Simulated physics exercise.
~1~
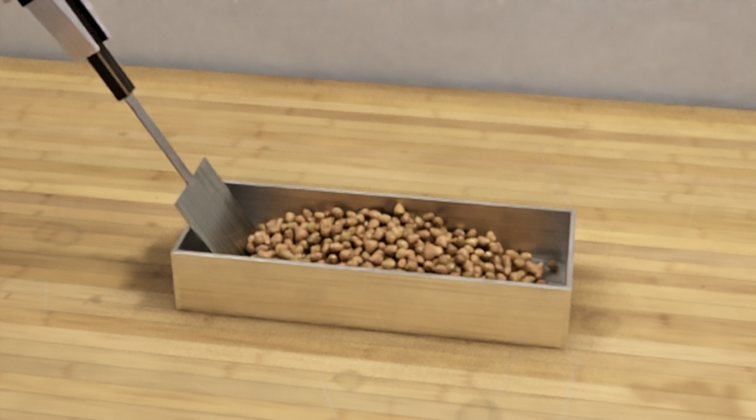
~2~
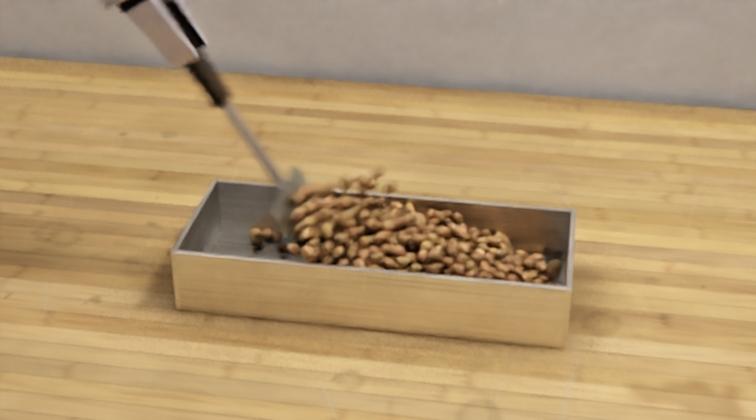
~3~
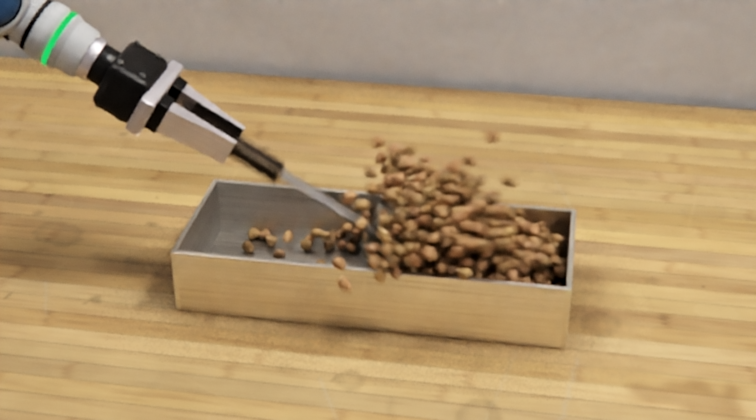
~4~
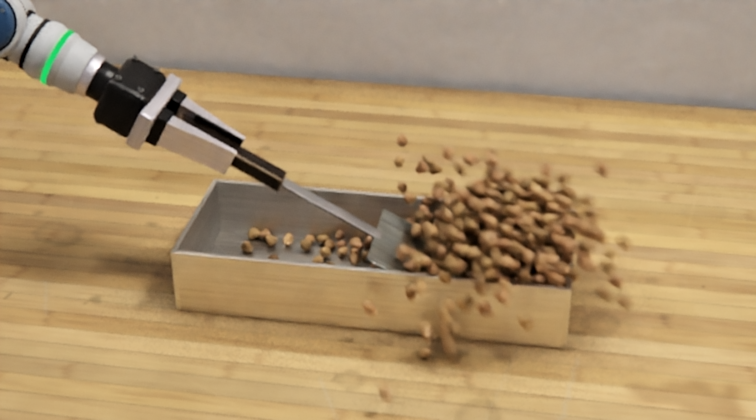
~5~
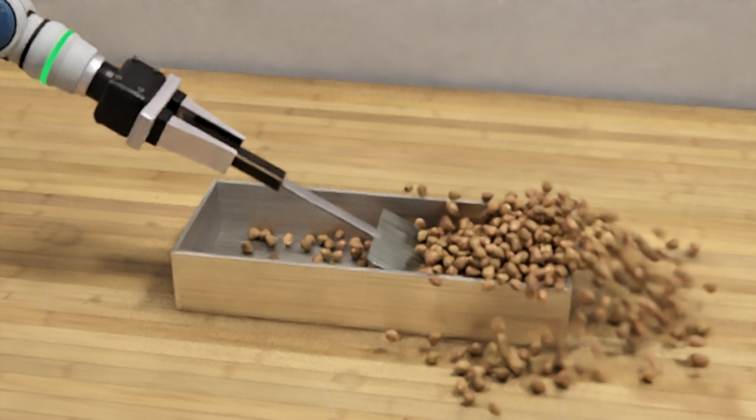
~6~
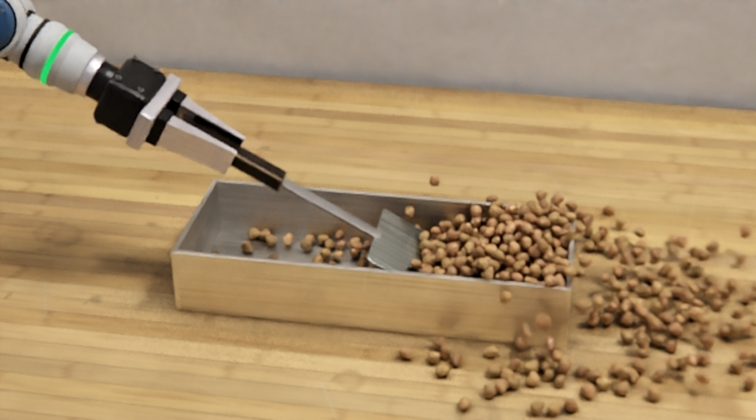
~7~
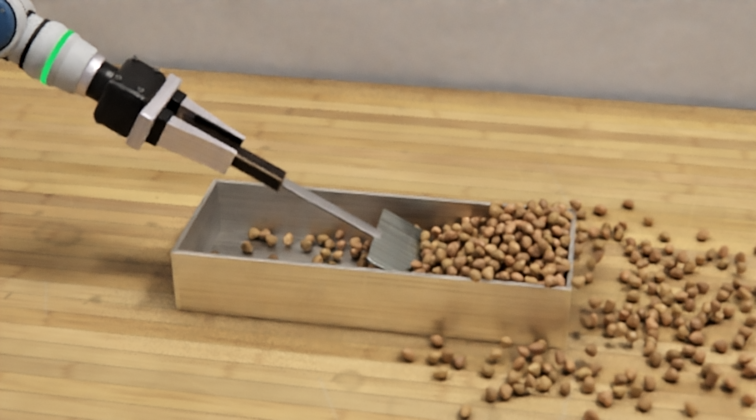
On a wooden table, a robot's spatula shoves beans right, spilling many from the metal tin.
